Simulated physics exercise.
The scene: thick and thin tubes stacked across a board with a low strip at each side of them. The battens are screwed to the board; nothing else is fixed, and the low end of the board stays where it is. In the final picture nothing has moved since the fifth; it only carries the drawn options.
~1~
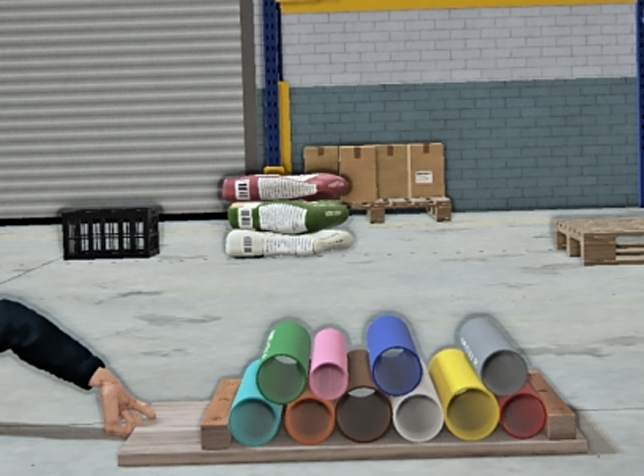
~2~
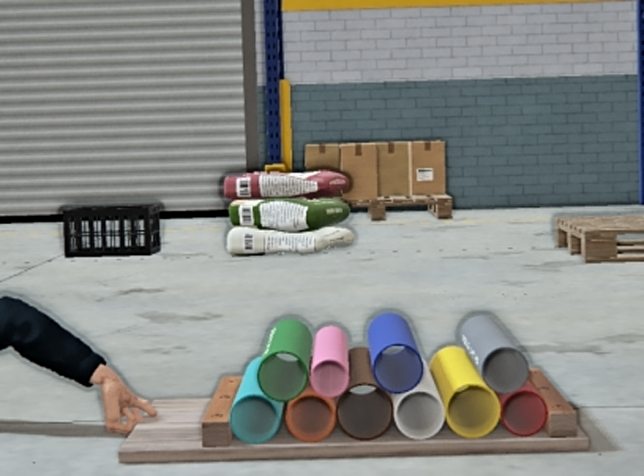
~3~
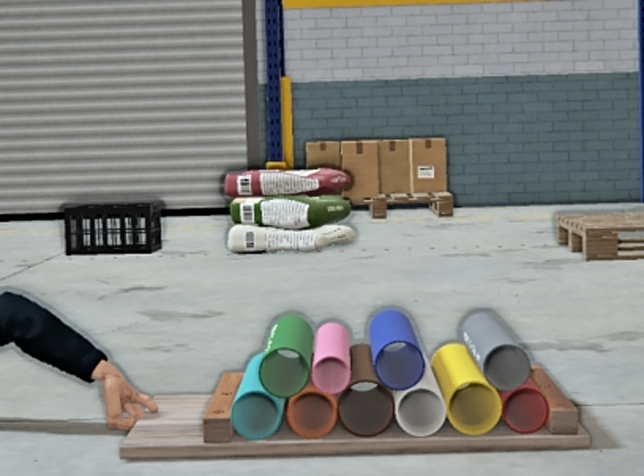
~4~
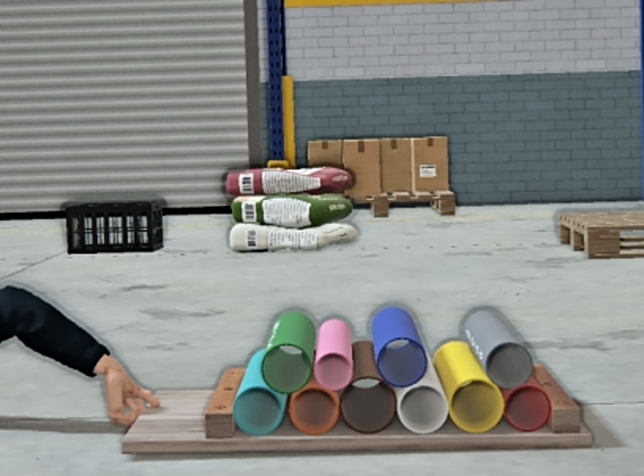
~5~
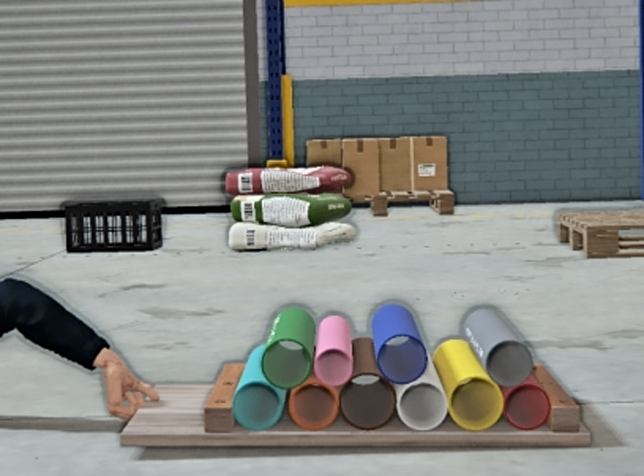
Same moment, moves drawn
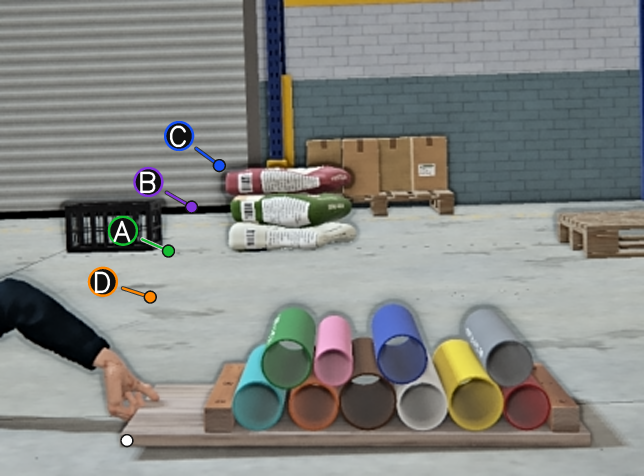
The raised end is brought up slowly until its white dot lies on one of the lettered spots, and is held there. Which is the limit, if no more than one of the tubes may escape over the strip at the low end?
The highest mark that will do is D.
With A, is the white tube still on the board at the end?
The white tube: Yes.
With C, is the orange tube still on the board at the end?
The orange tube: Yes.
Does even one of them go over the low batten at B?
At B: Yes.
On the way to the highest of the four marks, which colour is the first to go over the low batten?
First is the grey one.
On the copy, A at (169, 251); B at (191, 207); C at (219, 166); D at (150, 297); the white dot at (127, 441).
On D. First, board at 14°.
Then, board at 20°.
Finally, board at 20°, none over the low batten.
By contrast, A two over the low batten (grey, blue); B two over the low batten (grey, blue); C four over the low batten (grey, blue, green, pink).
